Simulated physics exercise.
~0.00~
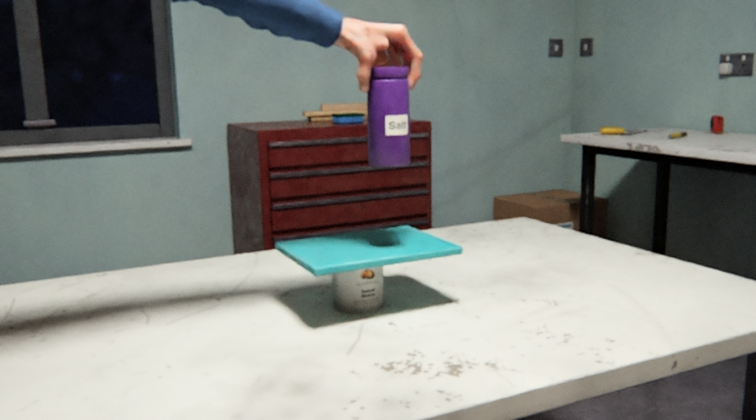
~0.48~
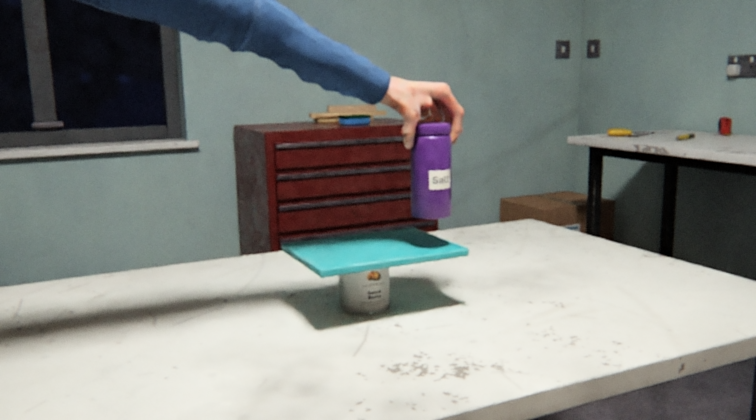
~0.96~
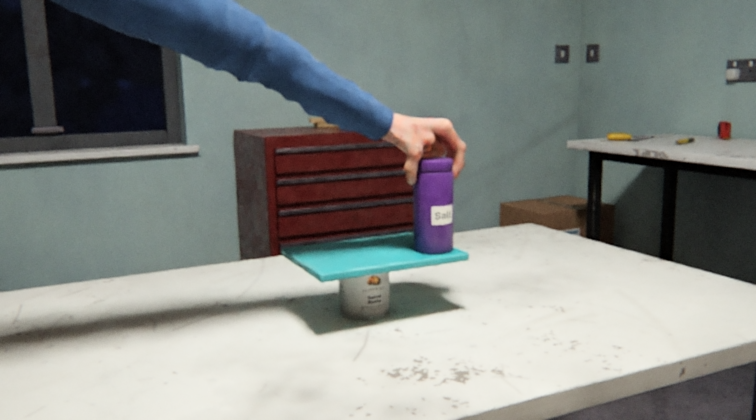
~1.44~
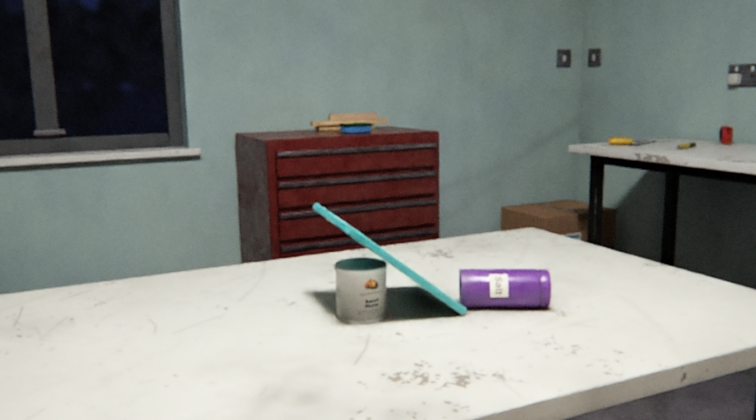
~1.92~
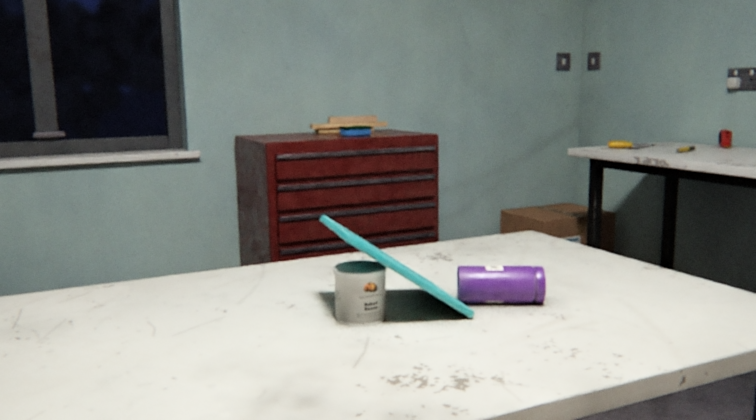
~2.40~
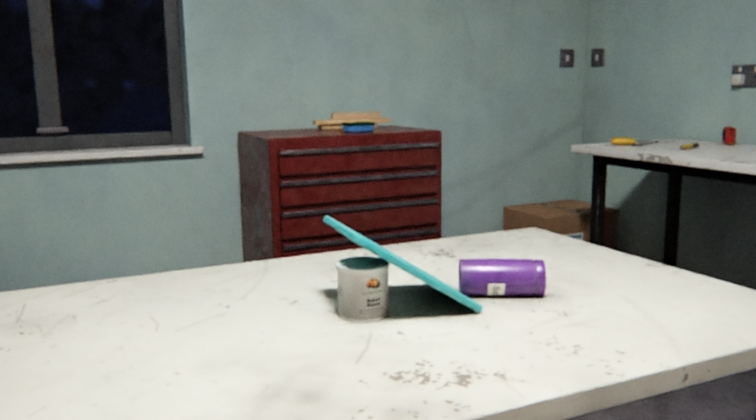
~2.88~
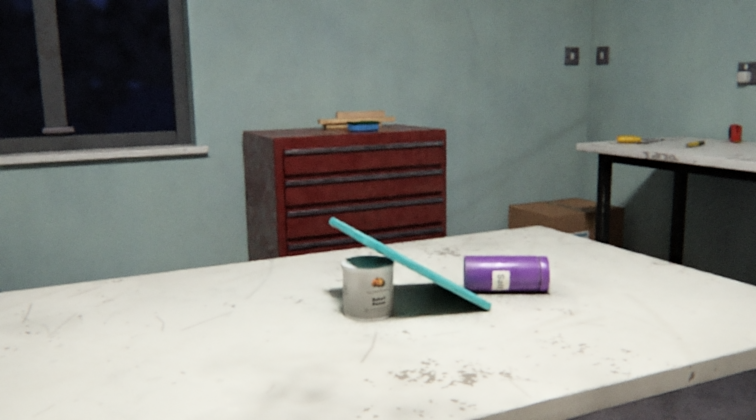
At first, a hand in a blue sleeve holds an upright purple jar above a flat turquoise lid balanced on a small white tin on a pale table. The hand carries the jar to the right and lowers it onto the lid's right end. Once the hand lets go and withdraws, the stack gives way. The lid tips down steeply to the right, and the jar drops onto the table on its side. It rolls slightly while the lid settles, leaning against the still-upright tin with its right edge on the tabletop.
